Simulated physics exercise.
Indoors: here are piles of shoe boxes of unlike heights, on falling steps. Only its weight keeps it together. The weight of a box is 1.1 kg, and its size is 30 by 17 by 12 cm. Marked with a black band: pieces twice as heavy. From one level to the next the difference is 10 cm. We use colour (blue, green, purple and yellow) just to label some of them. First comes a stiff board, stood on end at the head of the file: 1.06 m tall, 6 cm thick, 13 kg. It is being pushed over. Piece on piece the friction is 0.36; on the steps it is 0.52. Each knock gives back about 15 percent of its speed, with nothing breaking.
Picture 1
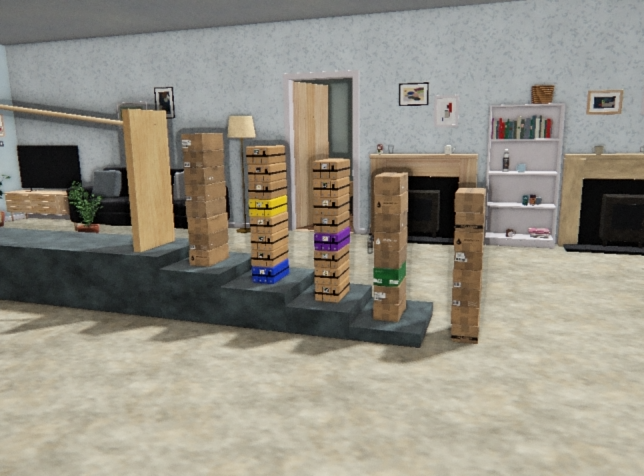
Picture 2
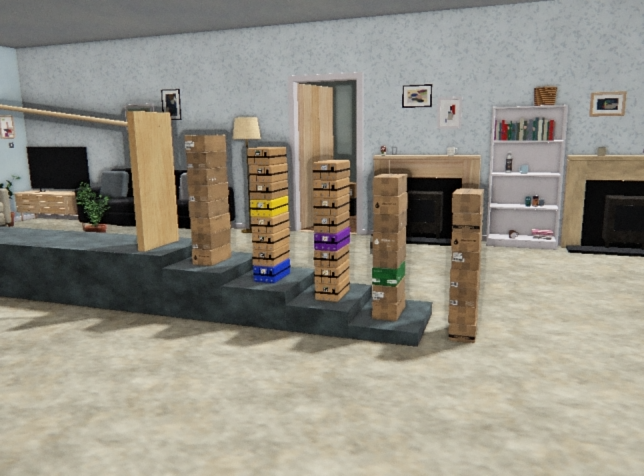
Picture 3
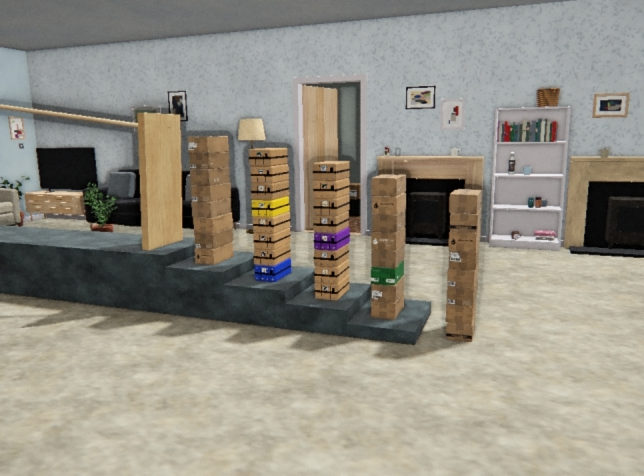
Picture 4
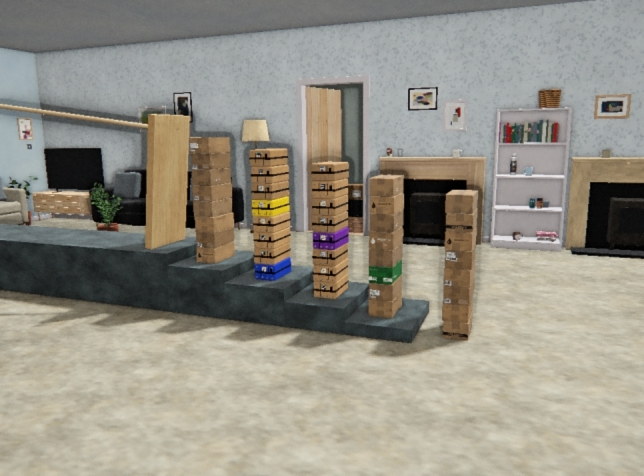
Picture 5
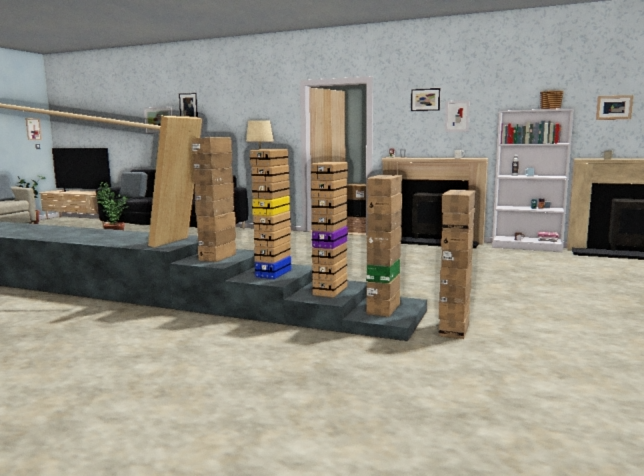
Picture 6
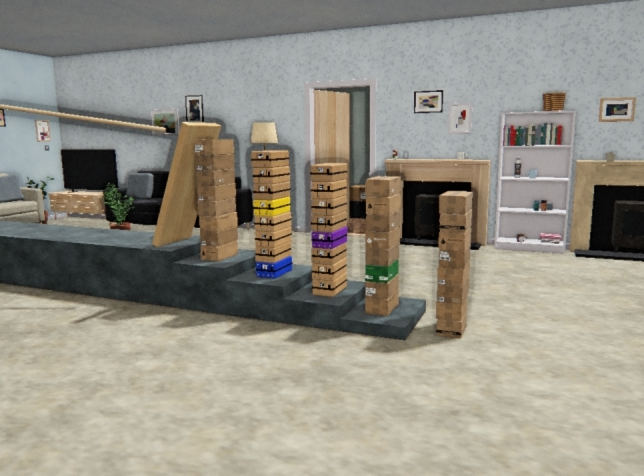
The clip shows a wooden pole moving right against an upright board beside several stacks of boxes on descending dark steps in a living room; the board tilts rightward toward the nearest stack, while the stacks stay standing.
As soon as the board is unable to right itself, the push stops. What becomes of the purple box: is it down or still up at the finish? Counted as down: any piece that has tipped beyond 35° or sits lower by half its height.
It is down.
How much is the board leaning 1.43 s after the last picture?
At that moment it leans around 80° from upright.
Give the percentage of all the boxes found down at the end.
I'd put it at about 85 percent.
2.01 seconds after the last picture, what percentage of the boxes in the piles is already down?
By then, 85 per cent.
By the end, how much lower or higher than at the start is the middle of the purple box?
Lower, by roughly 40 cm.
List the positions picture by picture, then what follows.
In the first frame (we follow the side turned to the camera; the camera moves round a little), pole end 7 cm short, board 0° from upright; purple box (326, 242); blue box (262, 276); green box (386, 278); no other piece has moved.
Pole end 10 mm short, board 0° from upright; purple box (325, 242), in the second frame.
Pole end 48 mm in, board 3° from upright; purple box (325, 242); no other piece has moved, in the third frame.
Pole end 11 cm in, board 7° from upright; purple box (324, 241); no other piece has moved, in the fourth frame.
Pole end 12 cm in, stopped, board 12° from upright; purple box (322, 240); no other piece has moved, in the fifth frame.
Pole end (167, 130) 12 cm in, stopped, board 21° from upright; purple box (322, 240); yellow box (263, 208); green box (376, 274); no other piece has moved, in the sixth frame.
Then, 0.77 s on from the sixth picture, board 66° from upright; 7 of the 40 boxes down; purple box unmoved; yellow box tipped 26°.
Then, 1.43 s on from the sixth picture, board 80° from upright; 23 of the 40 boxes down; purple box tipped 37°, 12 cm lower; yellow box tipped 47°, 34 cm lower.
Then, 2.01 s on from the sixth picture, board 80° from upright; 34 of the 40 boxes down; purple box tipped 52°, 36 cm lower; yellow box tipped 17°, 44 cm lower.
Finally, board 80° from upright; 34 of the 40 boxes down; purple box on its side; yellow box tipped 17°, 44 cm lower; blue box unmoved. Seen by the last camera, middles, purple box near (436, 300), yellow box near (356, 267).
